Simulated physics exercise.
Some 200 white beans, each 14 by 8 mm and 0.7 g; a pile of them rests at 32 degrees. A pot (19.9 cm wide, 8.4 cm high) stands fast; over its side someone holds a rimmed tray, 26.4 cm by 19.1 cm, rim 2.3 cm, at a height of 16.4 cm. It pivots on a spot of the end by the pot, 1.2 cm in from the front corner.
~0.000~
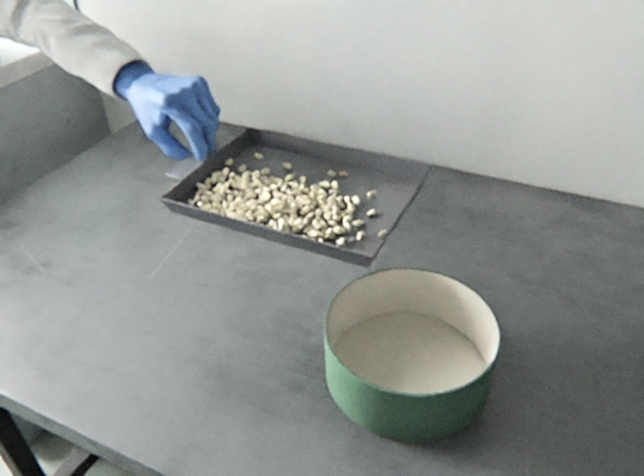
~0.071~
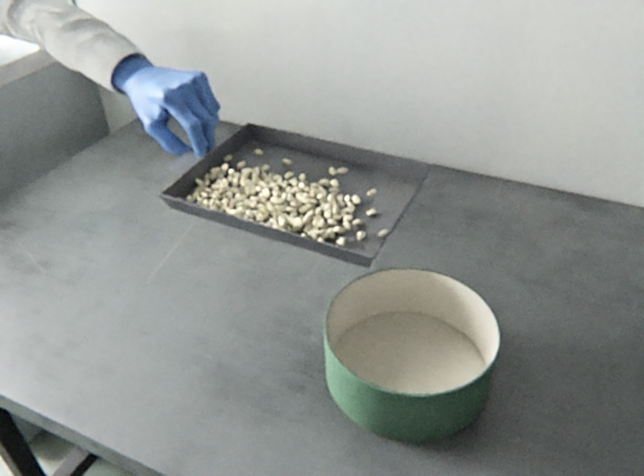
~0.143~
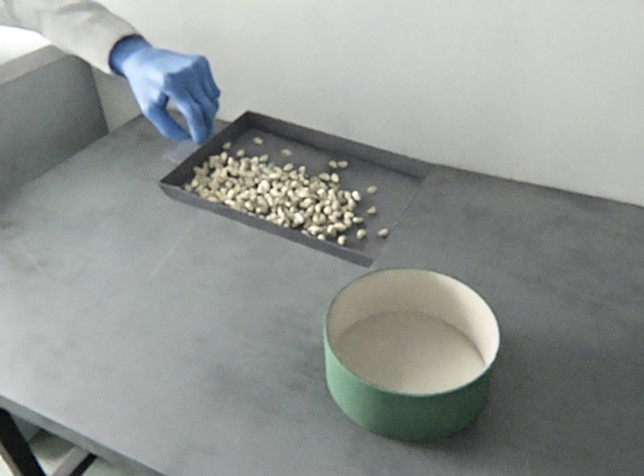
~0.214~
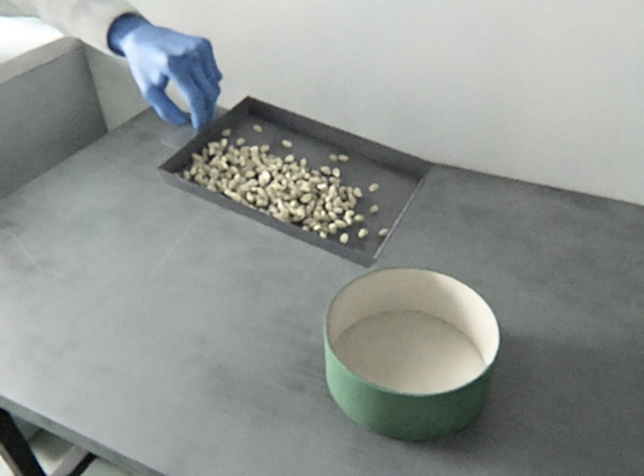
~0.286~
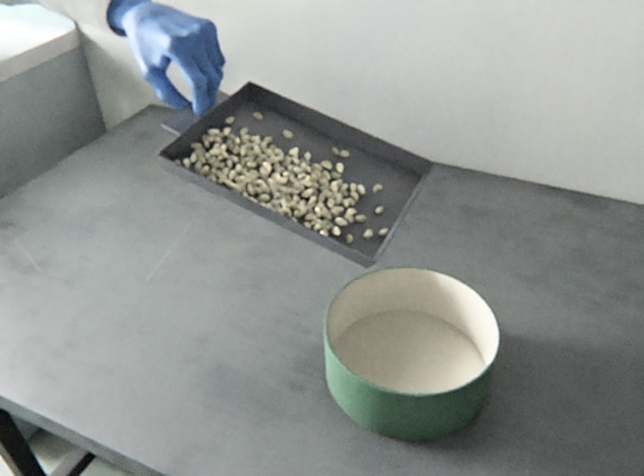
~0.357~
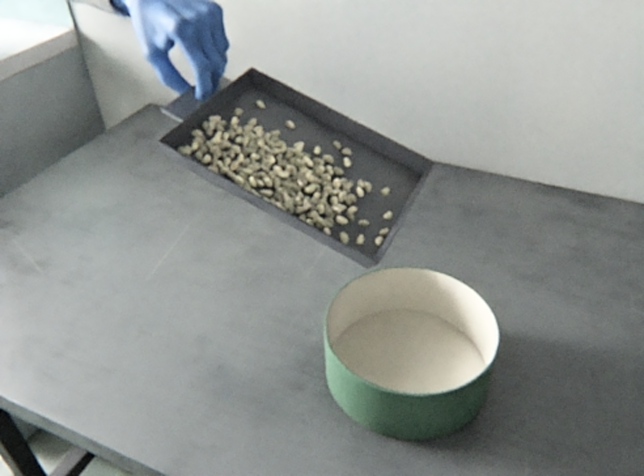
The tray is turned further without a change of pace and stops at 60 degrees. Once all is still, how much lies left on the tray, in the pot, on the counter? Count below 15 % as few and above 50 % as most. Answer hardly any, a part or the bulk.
Left on the tray: The bulk; in the pot: A part; on the counter: Hardly any.
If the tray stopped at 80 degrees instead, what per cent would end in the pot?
It would be near 65 per cent.
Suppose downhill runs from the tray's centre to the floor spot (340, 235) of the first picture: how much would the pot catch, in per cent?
About 55 per cent.
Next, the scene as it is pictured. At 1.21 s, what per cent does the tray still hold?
Some 75 per cent of the load.
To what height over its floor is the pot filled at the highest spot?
Roughly 1.0 cm.
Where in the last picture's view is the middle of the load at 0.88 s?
At about (387, 217).
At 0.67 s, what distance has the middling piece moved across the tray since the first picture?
About 7 cm.
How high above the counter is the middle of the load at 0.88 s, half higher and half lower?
About 20 cm.
Then, at 0.67 s, tilt 39 degrees; the tray holds 100 %, the pot 0 %.
After 0.88 s, tilt 52 degrees; the tray holds 100 %, the pot 0 %.
Then, at 1.21 s, tilt 60 degrees; the tray holds 75 %, the pot 15 %.
By 2.4 s all is still; tray 75 %, pot 25 %, counter 0 %.
